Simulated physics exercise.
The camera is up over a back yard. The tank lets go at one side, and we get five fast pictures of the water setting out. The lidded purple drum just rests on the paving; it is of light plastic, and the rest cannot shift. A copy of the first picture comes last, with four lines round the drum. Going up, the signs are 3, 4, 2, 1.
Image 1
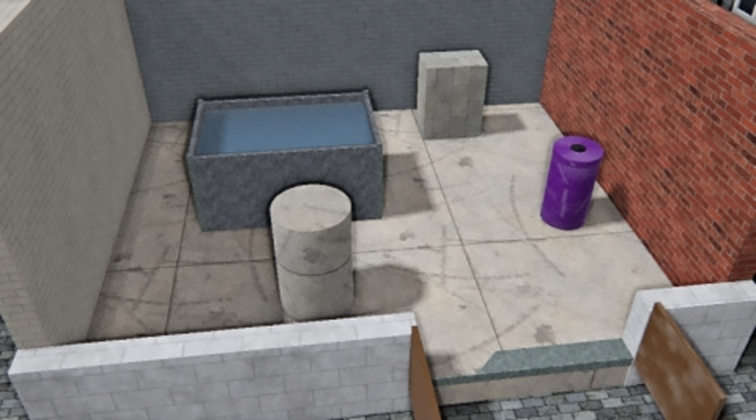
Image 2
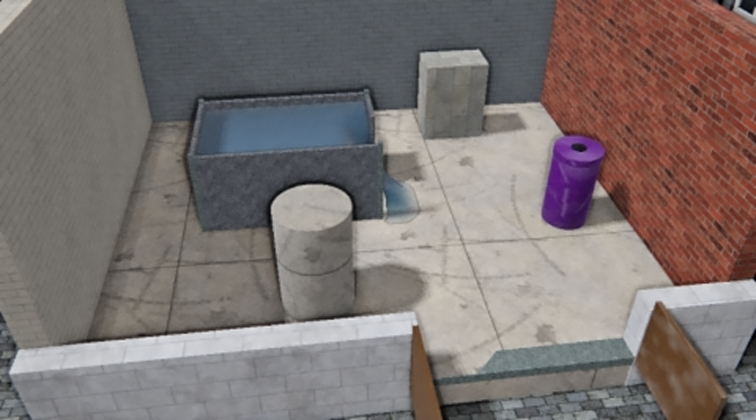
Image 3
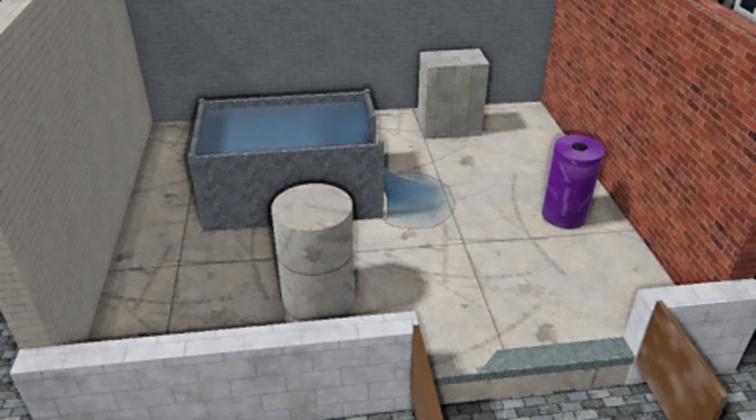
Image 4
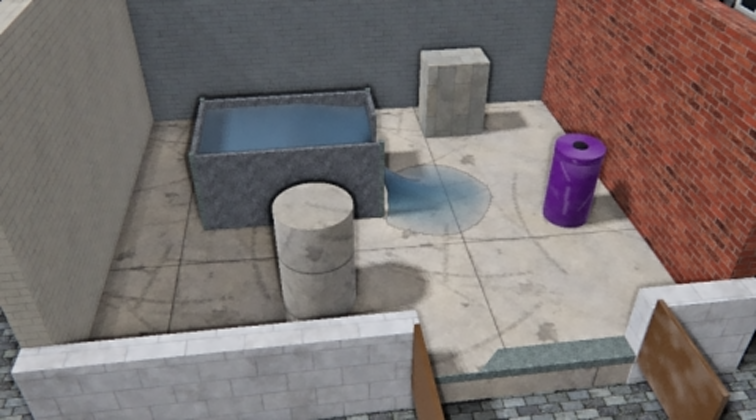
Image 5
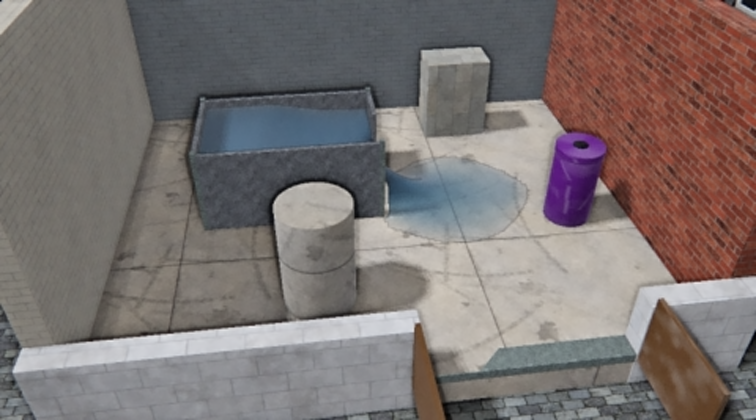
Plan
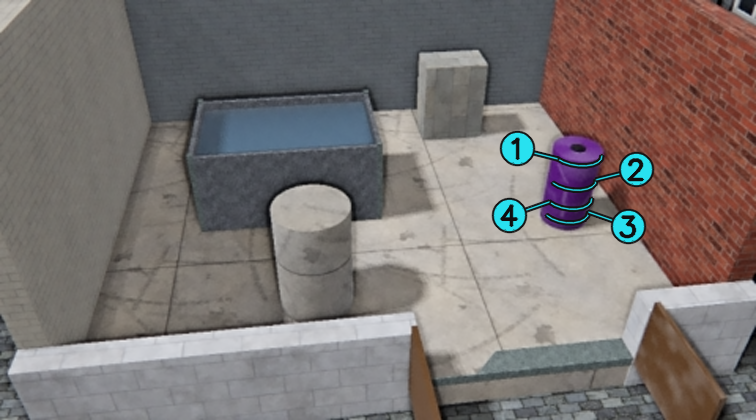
Water pours from the right side of the full tank and spreads across the ground.
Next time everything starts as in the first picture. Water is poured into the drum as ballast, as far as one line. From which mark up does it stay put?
That is mark 2.
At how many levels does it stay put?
Two of them.
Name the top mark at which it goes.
Here it is mark 4.
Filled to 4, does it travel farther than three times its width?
No, it does not.
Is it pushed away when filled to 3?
Yes.
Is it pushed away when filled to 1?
No.
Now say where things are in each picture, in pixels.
Lid of the purple drum at (577, 148); tank full, its middle at (286, 129); open gate at (527, 306).
Water covers 1 % of the ground and is seen nearest the drum at (409, 203).
Water covers 3 % of the ground and is seen nearest the drum at (446, 198).
Water covers 6 % of the ground and is seen nearest the drum at (480, 208).
Lid of the purple drum at (580, 145); water covers 9 % of the ground and is seen nearest the drum at (515, 209).
On the marked copy, 1 at (586, 165); 2 at (580, 190); 3 at (573, 222); 4 at (576, 209); from the bottom up 3, 4, 2, 1.
With 1, it does not move.
With 2, it does not move.
With 3, it is pushed about 5 times its own width away.
With 4, it is pushed about its own width away.
